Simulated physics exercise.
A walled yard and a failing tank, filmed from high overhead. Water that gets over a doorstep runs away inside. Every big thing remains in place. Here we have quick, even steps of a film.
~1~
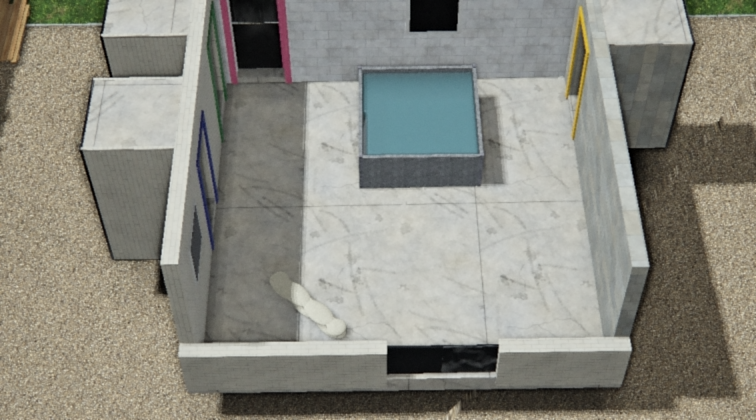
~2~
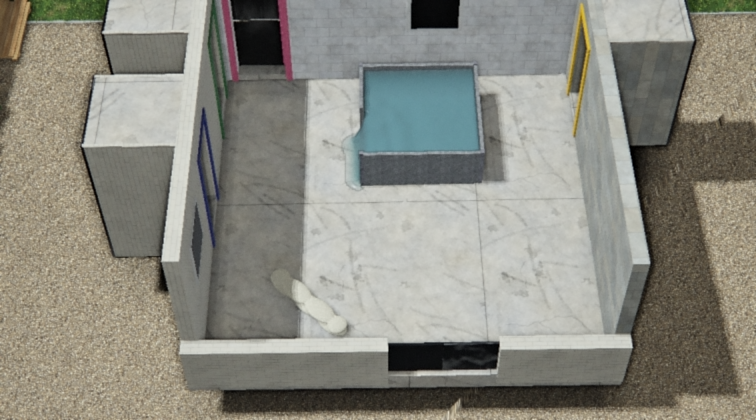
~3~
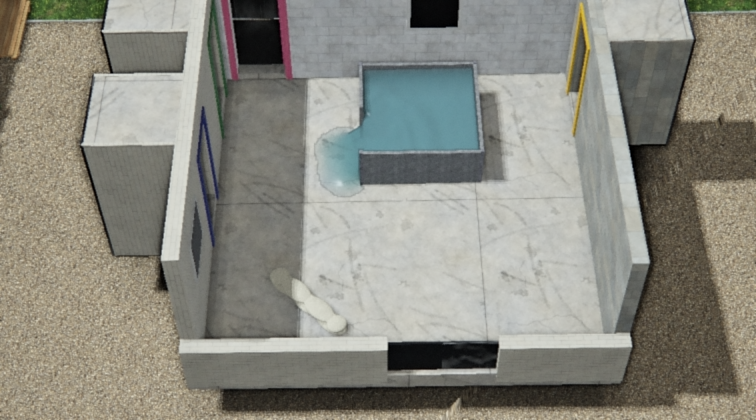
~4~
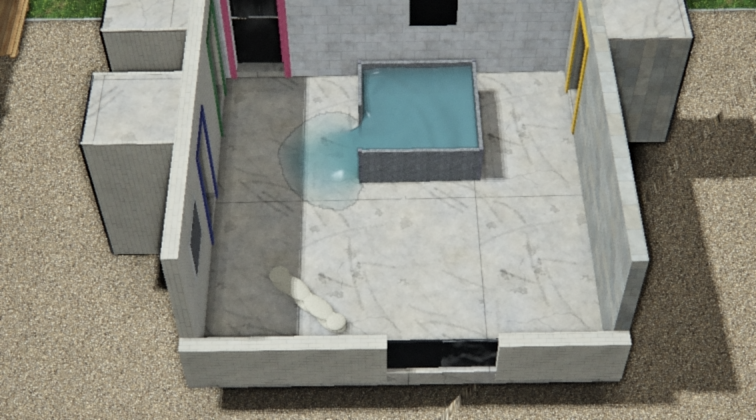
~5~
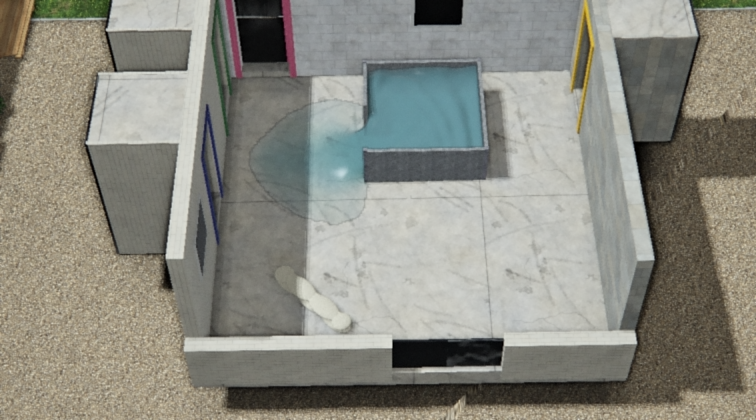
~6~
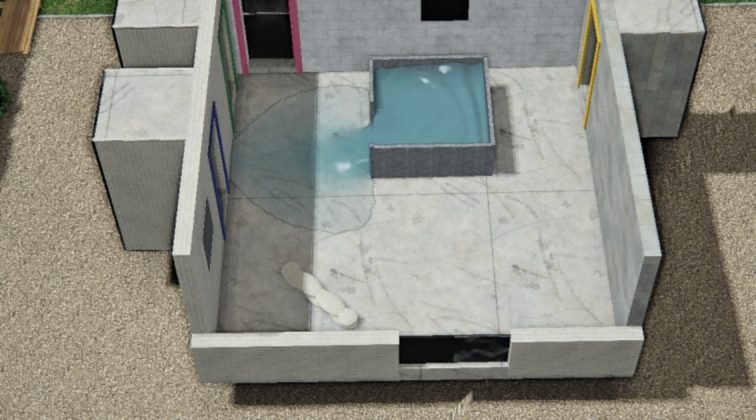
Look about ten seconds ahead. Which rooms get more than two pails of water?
The yellow door holds up fine I think. The blue door gets overrun I think. The green door holds up fine I think. The pink door gets overrun I think.
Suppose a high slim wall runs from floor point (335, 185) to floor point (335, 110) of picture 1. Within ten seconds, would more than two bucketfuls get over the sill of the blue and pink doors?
Log: Blue - safe; pink - safe.
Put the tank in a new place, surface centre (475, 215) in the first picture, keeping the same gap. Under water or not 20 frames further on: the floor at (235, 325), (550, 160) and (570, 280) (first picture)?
Spot one is touched, spot two is not touched, spot three is not touched.
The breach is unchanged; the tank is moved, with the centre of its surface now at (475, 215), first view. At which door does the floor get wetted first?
Note: The one in blue.
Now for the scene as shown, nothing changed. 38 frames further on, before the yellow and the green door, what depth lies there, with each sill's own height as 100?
Some 60 percent and then some 50 percent.
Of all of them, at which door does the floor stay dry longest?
That would be the yellow one.
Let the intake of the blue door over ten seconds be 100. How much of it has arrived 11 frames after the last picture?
It works out at roughly 50 percent of the ten-second total.
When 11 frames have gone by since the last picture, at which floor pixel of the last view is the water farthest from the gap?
Roughly (215, 359).
A moment on, water covers 25 % of the floor; the yellow door not reached, the blue door under two buckets in, the green door wet at the sill, nothing in, the pink door wet at the sill, nothing in.
Next, water covers 30 % of the floor; the yellow door not reached, the blue door over two buckets in, the green door wet at the sill, nothing in, the pink door under two buckets in.
Then, water covers 45 % of the floor; the yellow door not reached, the blue door far over two buckets in, the green door wet at the sill, nothing in, the pink door over two buckets in.
Later, water covers 75 % of the floor; the yellow door wet at the sill, nothing in, the blue door far over two buckets in, the green door wet at the sill, nothing in, the pink door far over two buckets in.
In the end, water covers 95 % of the floor; the yellow door wet at the sill, nothing in, the blue door far over two buckets in, the green door wet at the sill, nothing in, the pink door far over two buckets in.
